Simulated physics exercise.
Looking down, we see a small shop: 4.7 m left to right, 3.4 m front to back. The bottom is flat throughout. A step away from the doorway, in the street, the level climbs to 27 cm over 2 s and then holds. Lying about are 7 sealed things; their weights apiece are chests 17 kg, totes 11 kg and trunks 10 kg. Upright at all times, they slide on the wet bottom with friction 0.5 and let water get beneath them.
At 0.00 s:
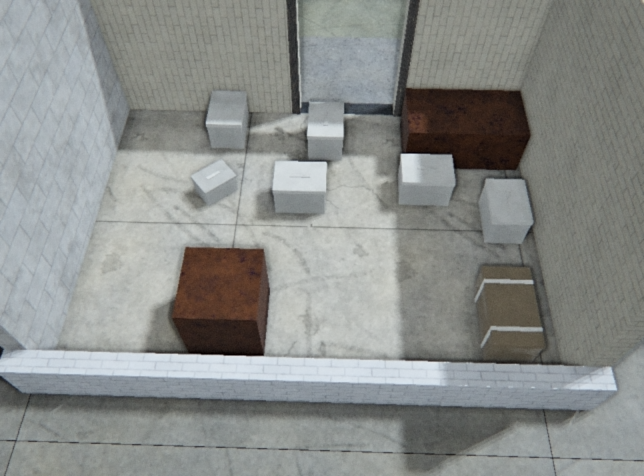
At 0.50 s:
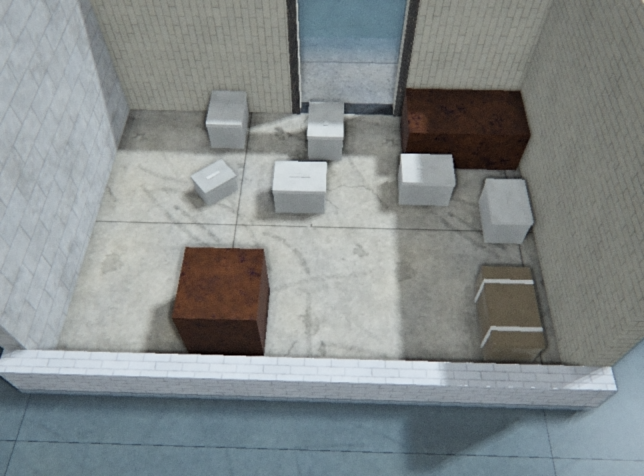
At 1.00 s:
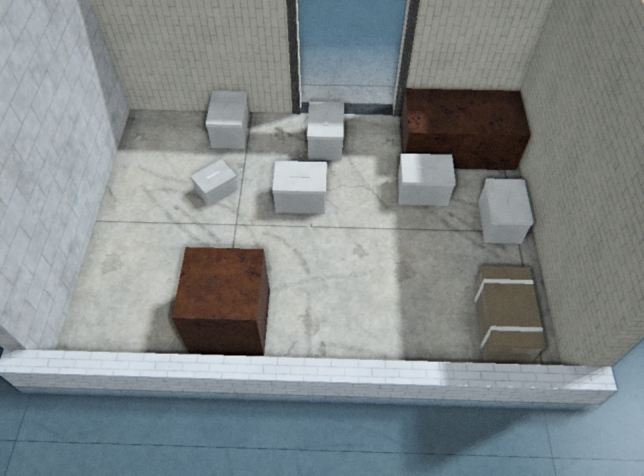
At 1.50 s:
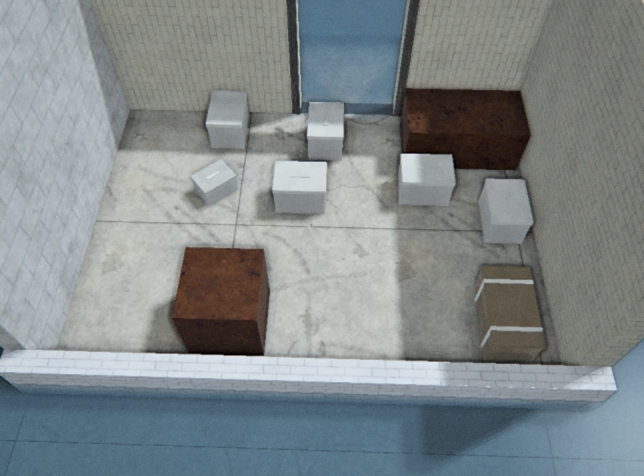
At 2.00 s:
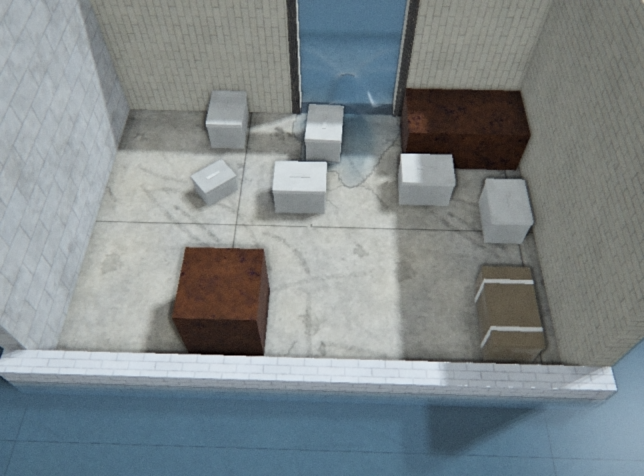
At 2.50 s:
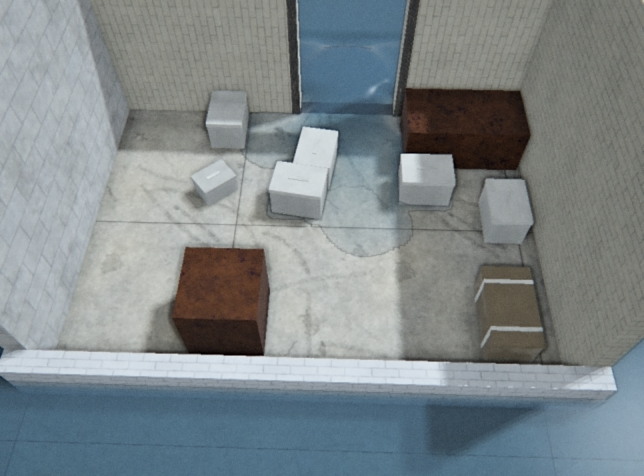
Bluish water spreads across the ground outside a small, pale-walled shop, seen from high above by a camera that stays still. Inside, white boxes sit around the stone floor, with a rust-brown block at the front left, another at the back right, and a tan box at the front right. Water then enters through the back doorway, pushing the nearest white box forward against another, which shifts slightly.
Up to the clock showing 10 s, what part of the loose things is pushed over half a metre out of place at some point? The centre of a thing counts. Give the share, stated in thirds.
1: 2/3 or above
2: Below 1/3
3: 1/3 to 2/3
1, 2/3 or above.
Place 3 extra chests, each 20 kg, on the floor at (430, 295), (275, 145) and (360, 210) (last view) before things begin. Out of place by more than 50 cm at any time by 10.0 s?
Well, it goes above, below, above.
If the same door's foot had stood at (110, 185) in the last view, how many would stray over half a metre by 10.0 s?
Count: 5.
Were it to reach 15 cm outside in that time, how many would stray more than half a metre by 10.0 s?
Then 1 of them.
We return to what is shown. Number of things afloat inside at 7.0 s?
The number is 5.
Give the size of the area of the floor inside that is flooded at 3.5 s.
Some 8.5 m2 of it.
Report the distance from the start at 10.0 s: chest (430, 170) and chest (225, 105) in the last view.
Shifts: 150 cm / 60 cm.
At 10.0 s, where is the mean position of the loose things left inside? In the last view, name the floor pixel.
That lands at roughly (318, 206).
After 3.5 s 1 of 7 are over 50 cm from their spots; 0 afloat.
After 4.5 s 3 of 7 are over 50 cm from their spots; 0 afloat.
After 7.0 s 3 of 7 are over 50 cm from their spots; 5 afloat.
After 10.0 s 6 of 7 are over 50 cm from their spots, and 6 have been at some point; 7 afloat.
